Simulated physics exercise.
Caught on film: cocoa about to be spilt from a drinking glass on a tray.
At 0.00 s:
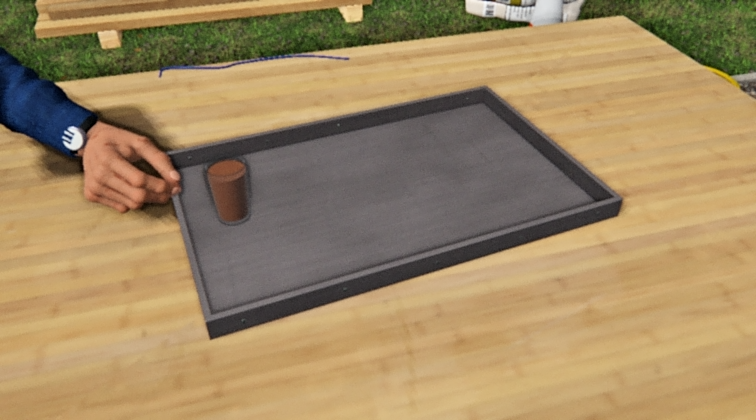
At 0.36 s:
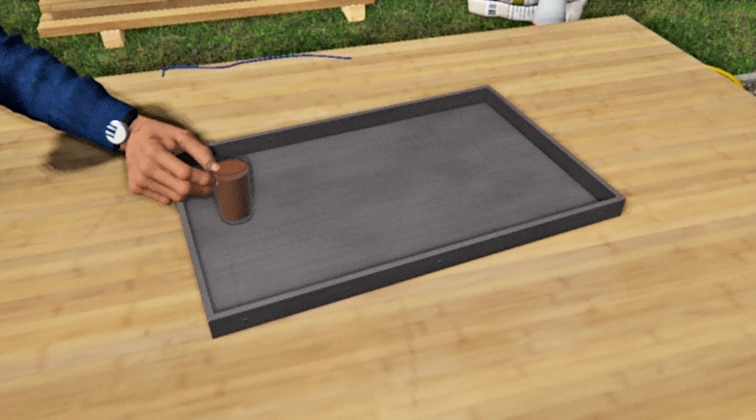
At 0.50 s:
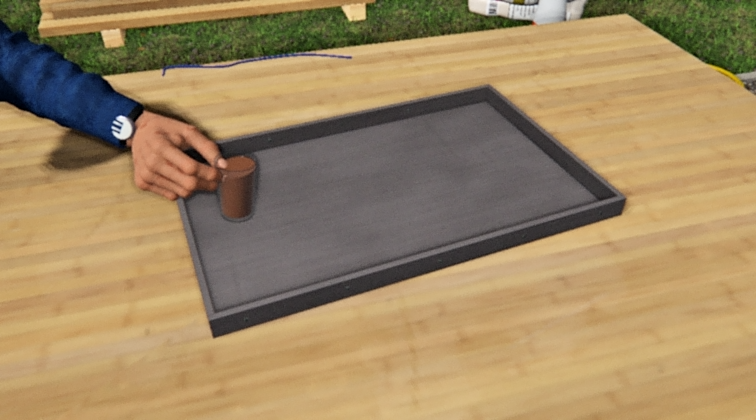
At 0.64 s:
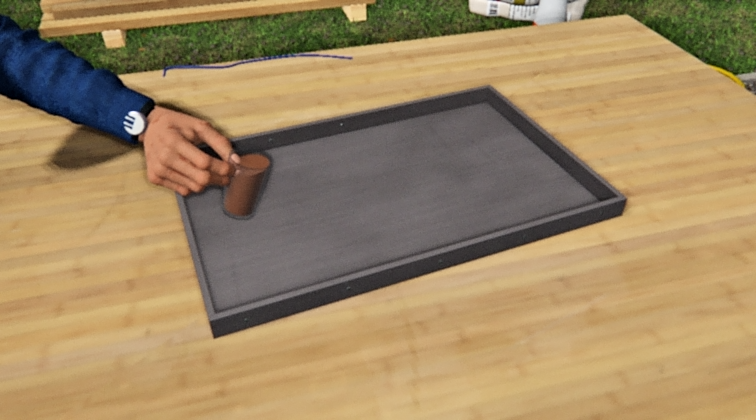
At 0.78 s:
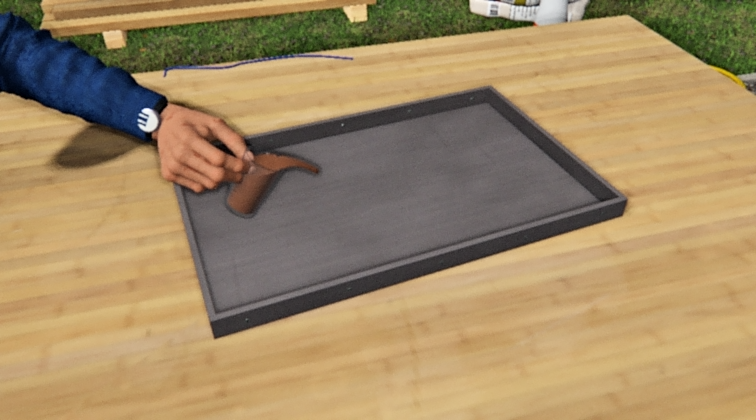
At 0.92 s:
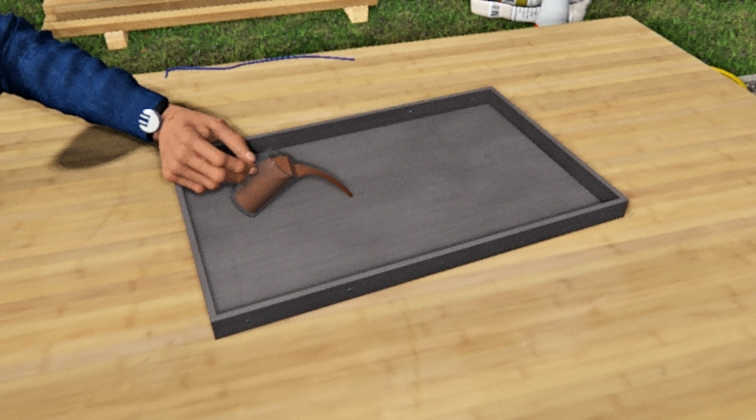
To begin with, a nearly full glass of brown cocoa stands upright at the left end of a dark tray on a wooden table, a hand beside it. The hand reaches in and pushes the glass, which tilts to the right, and cocoa pours over its rim in a lengthening curved stream.
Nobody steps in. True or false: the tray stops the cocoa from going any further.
True.
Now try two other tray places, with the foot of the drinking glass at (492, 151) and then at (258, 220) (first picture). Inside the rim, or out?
At the first place it gets out on to the top, at the second it stays in the tray.
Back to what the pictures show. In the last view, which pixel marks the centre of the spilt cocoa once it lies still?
The centre settles near (466, 177) in the last view.
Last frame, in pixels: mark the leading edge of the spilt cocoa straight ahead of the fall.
Around (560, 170).
By 1.5 s, the drinking glass lies in the tray; the puddle covers about as much as a plate; the top is dry.
By 2.2 s, the puddle covers about as much as a tray; the top is dry.
By 3.6 s, the puddle covers about as much as a tray; the top is dry.
